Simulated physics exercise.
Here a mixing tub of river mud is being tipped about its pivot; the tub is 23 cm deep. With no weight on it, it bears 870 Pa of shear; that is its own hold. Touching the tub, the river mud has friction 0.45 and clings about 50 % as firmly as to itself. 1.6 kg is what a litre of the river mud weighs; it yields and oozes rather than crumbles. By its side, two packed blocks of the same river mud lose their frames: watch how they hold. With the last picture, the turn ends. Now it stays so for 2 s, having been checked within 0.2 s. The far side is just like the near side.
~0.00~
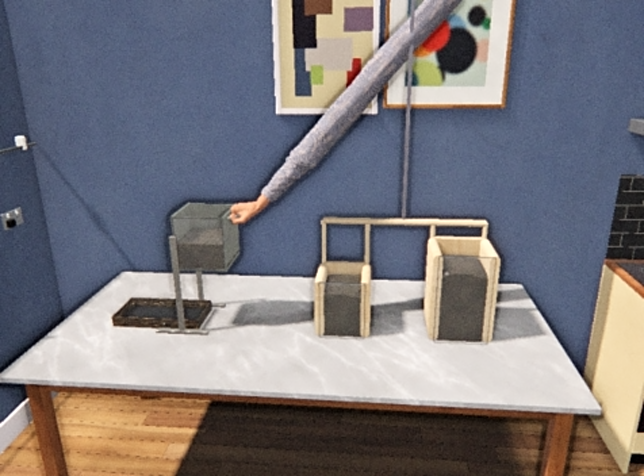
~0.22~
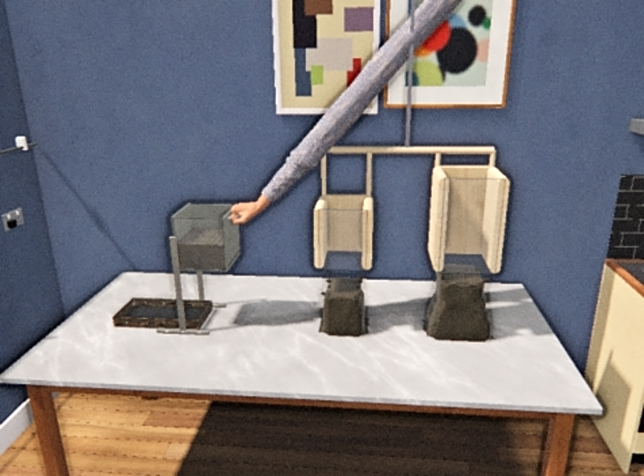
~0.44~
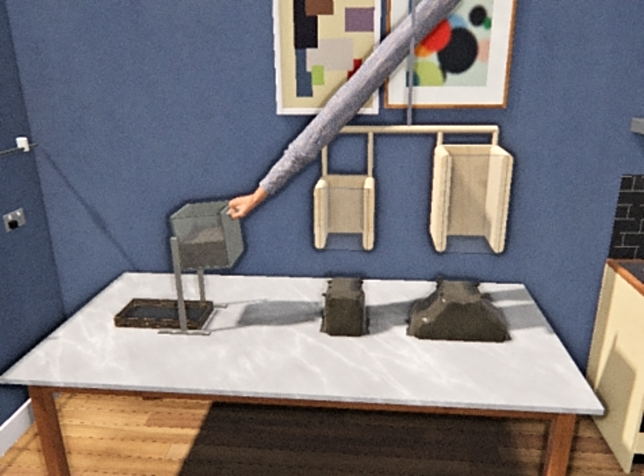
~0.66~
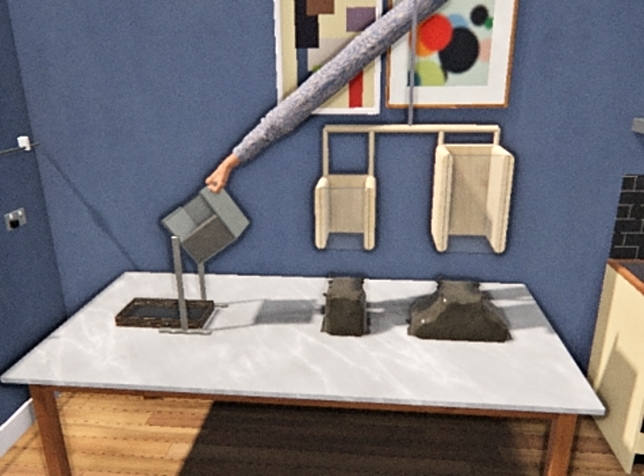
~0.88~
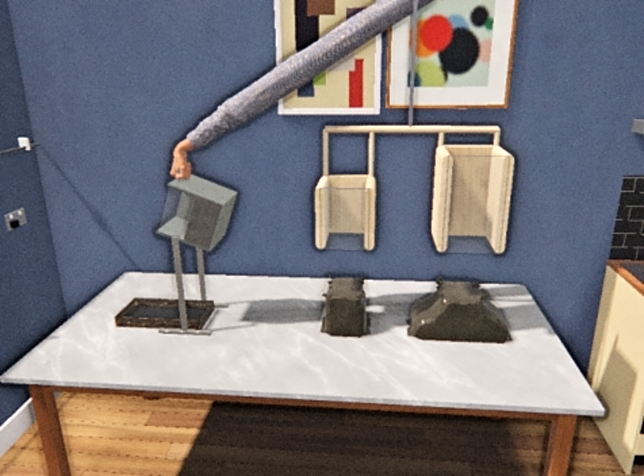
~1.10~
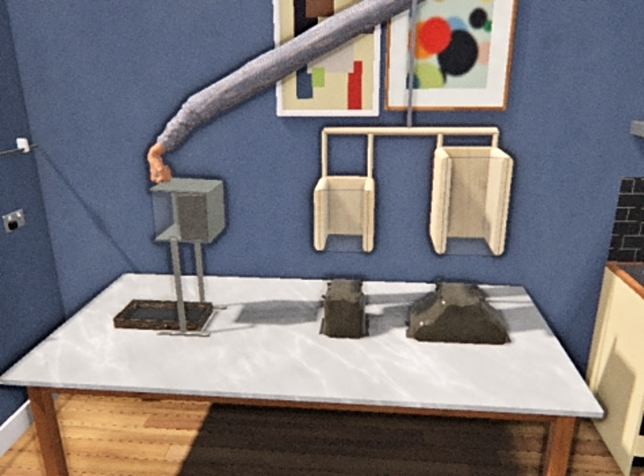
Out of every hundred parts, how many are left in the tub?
Some 100 in every hundred.
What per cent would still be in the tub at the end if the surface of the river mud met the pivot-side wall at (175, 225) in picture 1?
It would be close to 100 percent.
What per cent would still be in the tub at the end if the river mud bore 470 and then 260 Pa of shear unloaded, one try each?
95 %, then 65 %.
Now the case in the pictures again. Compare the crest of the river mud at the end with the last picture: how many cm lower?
The top ends up some 3 cm below its level in the last picture.
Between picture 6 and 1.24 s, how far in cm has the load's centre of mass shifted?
Displacement noted: Approx. 2 cm... about that.
After 1.24 s, the tub is at 89 degrees and holds 100 %.
After 1.41 s, the tub is at 89 degrees and holds 100 %.
After 1.58 s, the tub is at 89 degrees and holds 100 %.
After 1.75 s, the tub is at 89 degrees and holds 100 %.
After 3.10 s, the tub is at 89 degrees and holds 100 %.
